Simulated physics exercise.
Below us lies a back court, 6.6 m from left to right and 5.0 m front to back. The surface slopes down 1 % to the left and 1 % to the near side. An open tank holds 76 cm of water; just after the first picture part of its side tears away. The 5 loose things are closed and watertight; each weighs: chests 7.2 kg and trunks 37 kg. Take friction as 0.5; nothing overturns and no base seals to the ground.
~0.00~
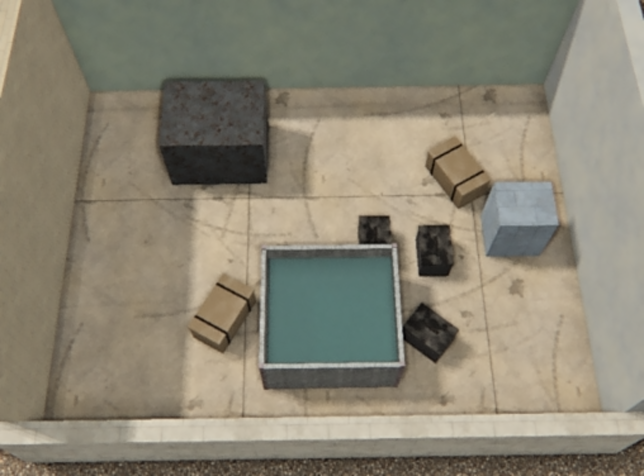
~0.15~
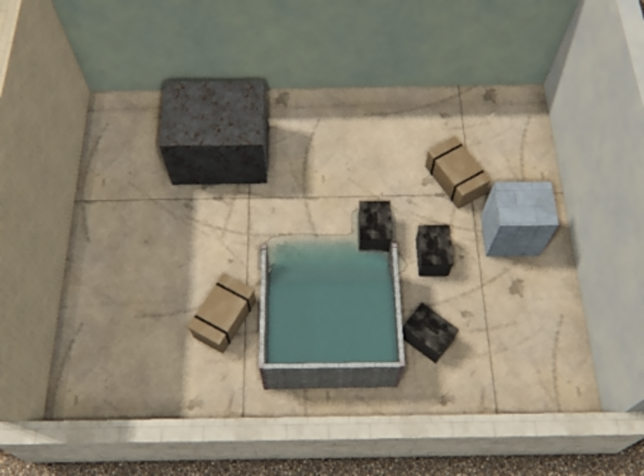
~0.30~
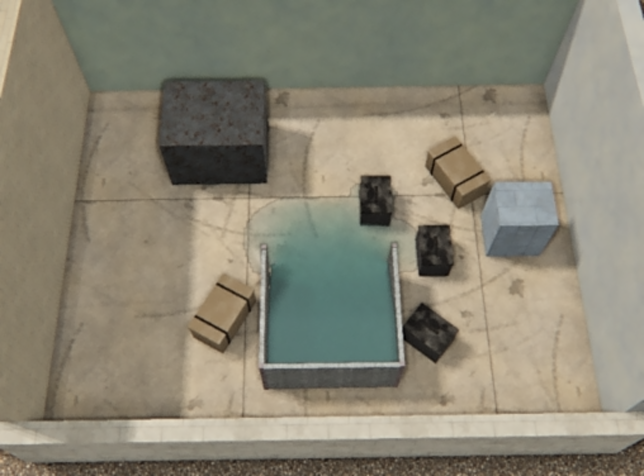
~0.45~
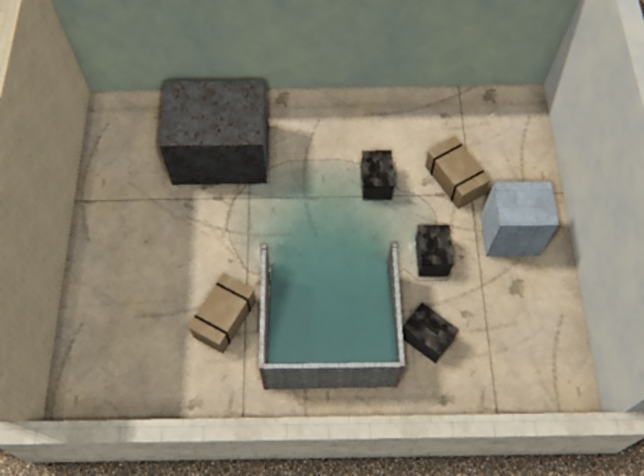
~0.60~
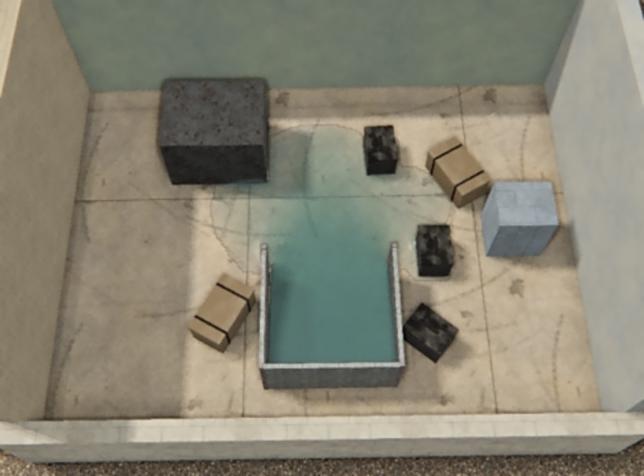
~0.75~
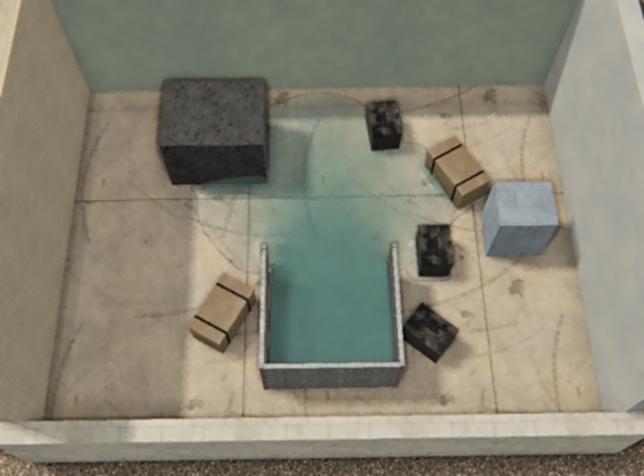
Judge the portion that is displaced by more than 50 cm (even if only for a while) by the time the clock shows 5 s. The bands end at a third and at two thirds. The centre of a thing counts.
That comes to one to two thirds.
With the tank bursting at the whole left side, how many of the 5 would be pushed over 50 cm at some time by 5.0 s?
In that case 1 of them.
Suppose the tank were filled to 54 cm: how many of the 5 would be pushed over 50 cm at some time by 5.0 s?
Then 1.
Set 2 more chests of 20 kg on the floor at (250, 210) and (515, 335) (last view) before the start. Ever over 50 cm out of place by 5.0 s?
In that order: More, short of it.
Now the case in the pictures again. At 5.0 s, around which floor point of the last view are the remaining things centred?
At about (422, 253).
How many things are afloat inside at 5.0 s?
At that moment 2.
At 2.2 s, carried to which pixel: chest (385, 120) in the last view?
Around (426, 77).
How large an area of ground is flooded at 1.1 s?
Some 11.0 m2.
After 1.1 s 1 of 5 are over 50 cm from their spots; 0 afloat.
After 2.2 s 1 of 5 are over 50 cm from their spots; 1 afloat.
After 3.5 s 1 of 5 are over 50 cm from their spots; 1 afloat.
After 5.0 s 2 of 5 are over 50 cm from their spots, and 2 have been at some point; 2 afloat.
